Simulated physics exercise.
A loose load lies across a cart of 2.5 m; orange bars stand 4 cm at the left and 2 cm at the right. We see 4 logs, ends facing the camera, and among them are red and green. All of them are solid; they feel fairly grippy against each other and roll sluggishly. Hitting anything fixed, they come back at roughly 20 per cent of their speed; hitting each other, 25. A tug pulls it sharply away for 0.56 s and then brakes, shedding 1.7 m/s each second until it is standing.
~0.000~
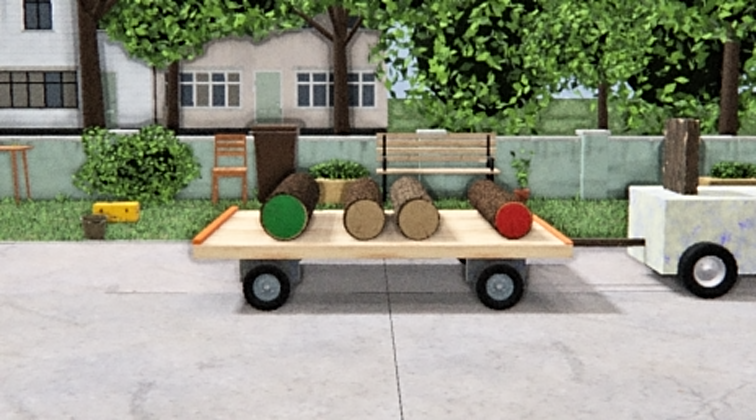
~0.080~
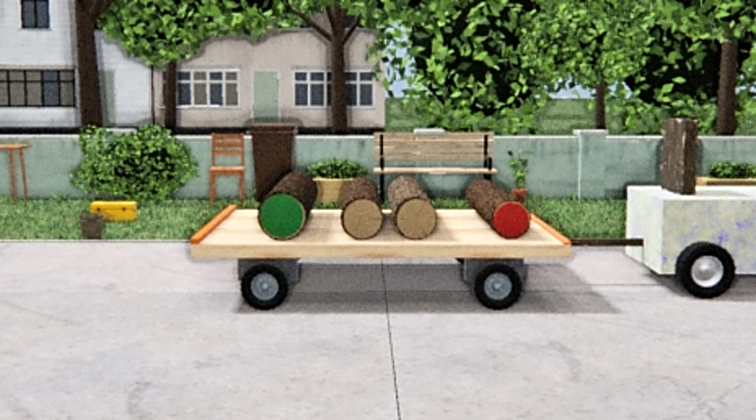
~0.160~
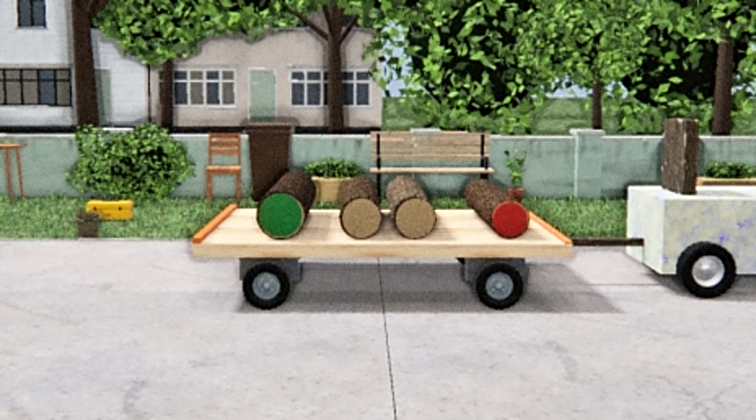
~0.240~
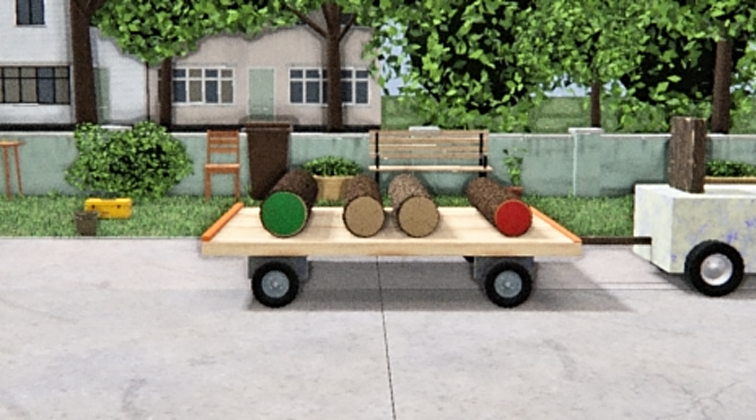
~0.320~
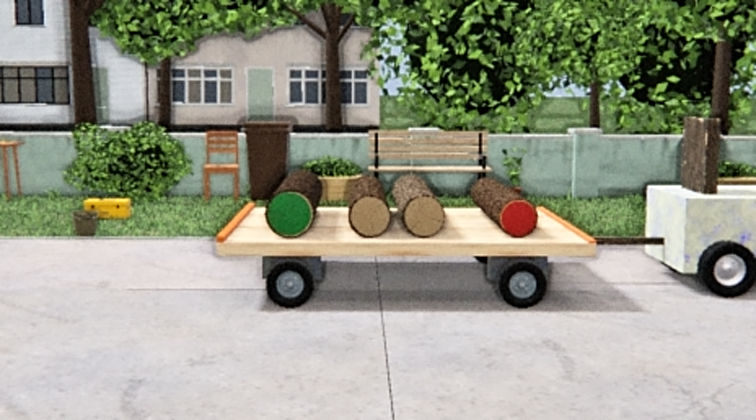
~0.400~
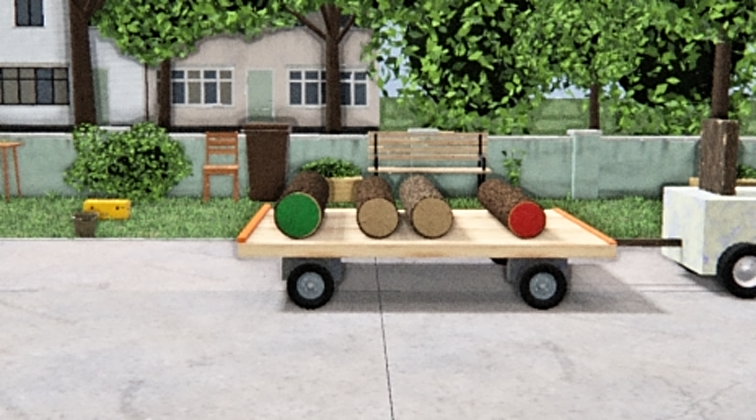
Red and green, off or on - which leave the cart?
In the end red log is contained. Green spills out.
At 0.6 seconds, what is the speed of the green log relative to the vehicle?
It's going at around 1.5 m/s.
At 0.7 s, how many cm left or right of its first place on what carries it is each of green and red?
Green 55 left, red 65 left.
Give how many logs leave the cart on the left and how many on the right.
Result (left / right): 2 / 0.
After 0.6 s, red is on the deck, 80 cm from the right bar, rolling left along the cart; green is on the deck, 5 cm from the left bar, rolling left along the cart; 0 of 4 are off.
After 0.7 s, red is on the deck, 95 cm from the right bar, rolling left along the cart; green is on the deck, 5 cm from the left bar, rolling left along the cart; 0 of 4 are off.
After 0.9 s, red is on the deck, 115 cm from the left bar, rolling left along the cart; green is over the left bar and falling; 1 of 4 is off.
At rest (3.5 s), red is on the deck, 110 cm from the left bar; green is over the left bar and down; 2 of 4 are off.
